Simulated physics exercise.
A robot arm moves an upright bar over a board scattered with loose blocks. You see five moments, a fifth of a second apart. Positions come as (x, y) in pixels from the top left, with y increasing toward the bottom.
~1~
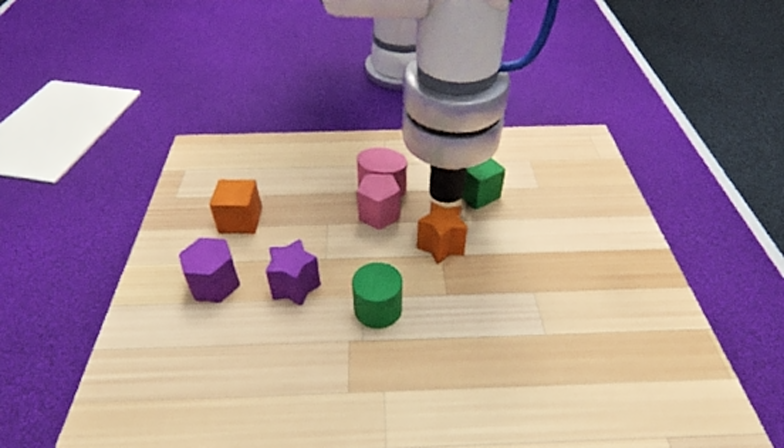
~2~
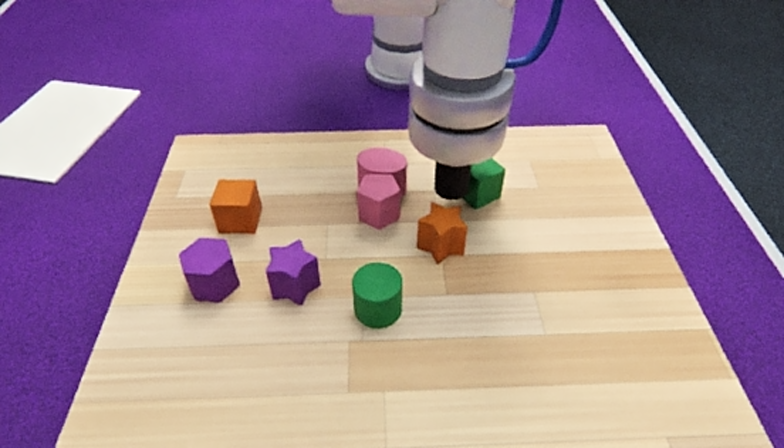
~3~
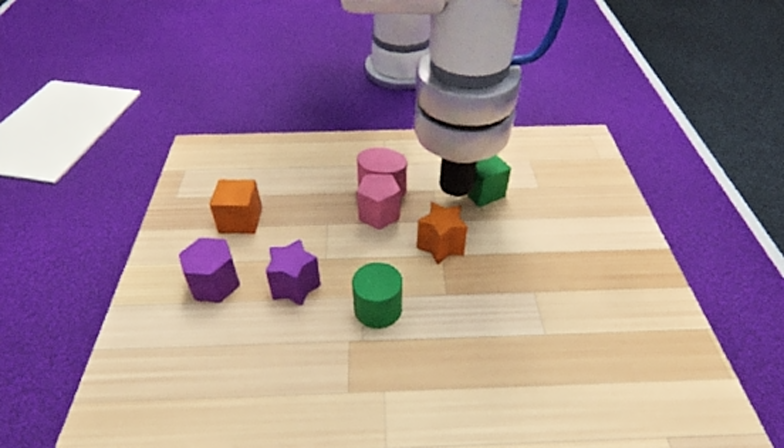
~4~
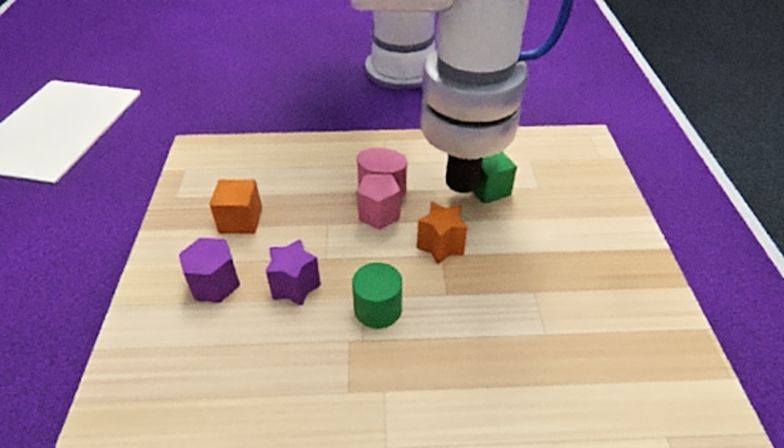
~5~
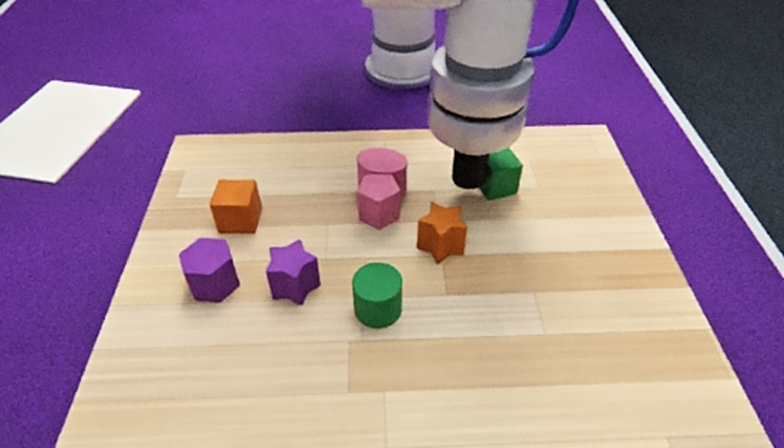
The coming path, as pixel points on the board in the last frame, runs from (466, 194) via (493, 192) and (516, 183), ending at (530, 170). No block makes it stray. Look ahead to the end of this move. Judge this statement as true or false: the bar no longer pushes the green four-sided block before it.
That statement is not accurate.
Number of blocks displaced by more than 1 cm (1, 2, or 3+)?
I count one.
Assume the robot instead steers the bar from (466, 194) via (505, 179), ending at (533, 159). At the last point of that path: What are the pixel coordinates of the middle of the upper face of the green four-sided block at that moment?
The middle of its top is at (574, 134).
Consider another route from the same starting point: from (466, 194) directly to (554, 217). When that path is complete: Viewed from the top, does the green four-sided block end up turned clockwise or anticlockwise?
It makes a counterclockwise turn.
On the path given first. Halfway along, bar at (508, 174); green four-sided block at (538, 150), turned 15° anticlockwise.
At the end, bar at (533, 155); orange star-shaped block still; green four-sided block at (567, 137), turned 15° clockwise.
